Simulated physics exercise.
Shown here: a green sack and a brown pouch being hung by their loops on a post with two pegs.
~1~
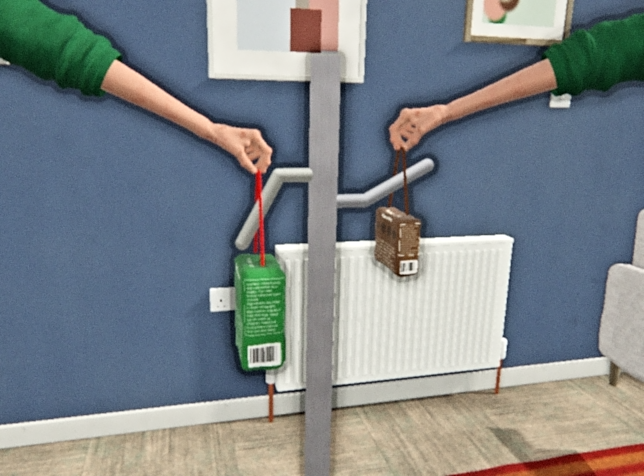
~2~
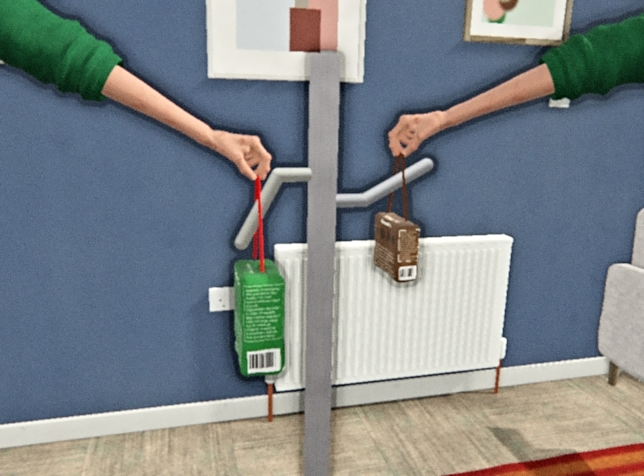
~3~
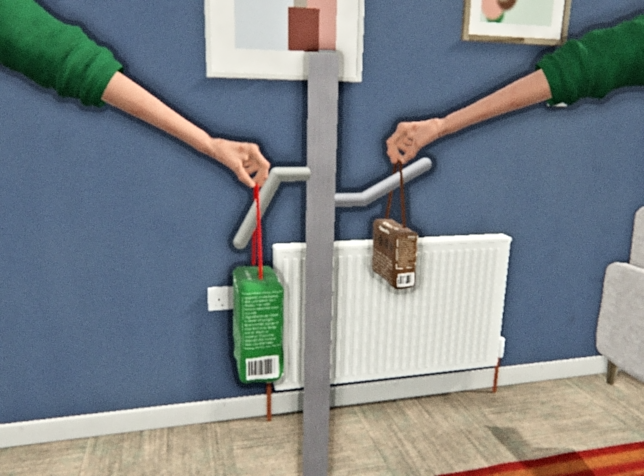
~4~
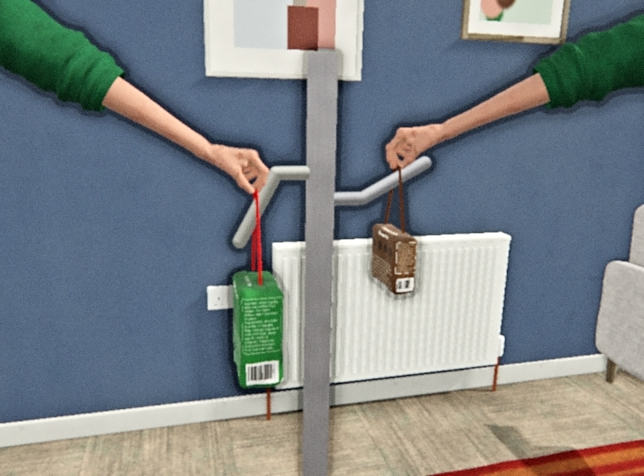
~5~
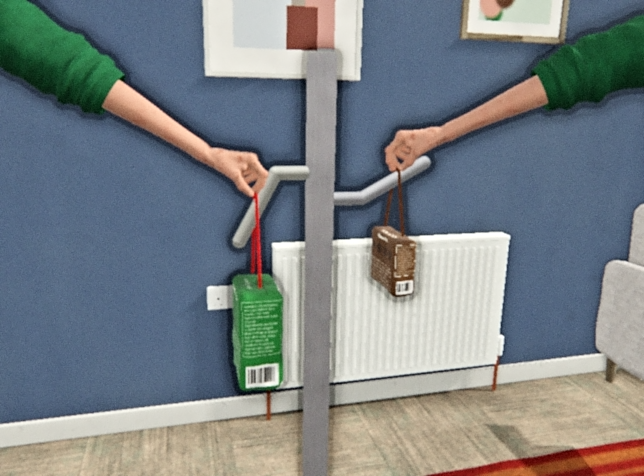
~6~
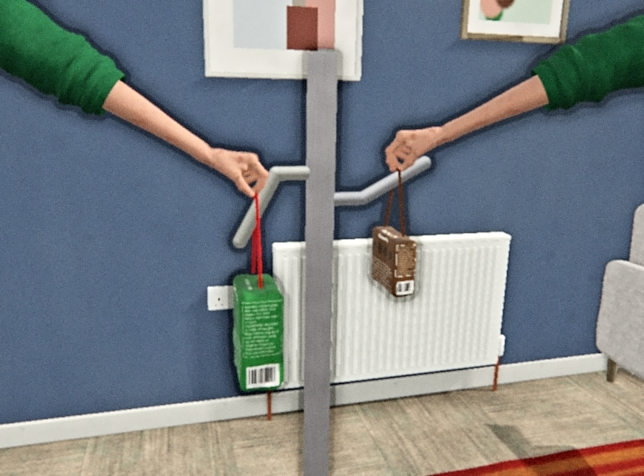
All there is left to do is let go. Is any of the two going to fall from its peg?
Green sack: Yes, it falls; brown pouch: No, it stays.
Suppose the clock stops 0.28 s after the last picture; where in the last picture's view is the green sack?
At that moment it is close to (259, 423).
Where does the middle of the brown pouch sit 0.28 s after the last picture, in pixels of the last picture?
Position then approx. (372, 278) px.
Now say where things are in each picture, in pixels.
Green sack (259, 311); brown pouch (396, 240); left peg tip (242, 243); right peg tip (427, 165), in the first frame.
Green sack (259, 316); brown pouch (395, 246), in the second frame.
Green sack (257, 323); brown pouch (393, 253), in the third frame.
Green sack (257, 328); brown pouch (393, 258), in the fourth frame.
Green sack (257, 331); brown pouch (392, 260), in the fifth frame.
Green sack (257, 331); brown pouch (393, 260); left peg tip (240, 241), sloping steeply down; right peg tip (424, 163), pointing up, in the sixth frame.
Then, 0.28 s later than the last view, green sack falling near (258, 423); brown pouch hanging from its loop near (372, 278).
Then, 0.56 s later than the last view, green sack on the floor; brown pouch hanging from its loop near (319, 284).
Finally, green sack on the floor; brown pouch hanging from its loop near (320, 284). The green sack drops to the floor and the brown pouch remains on its peg.
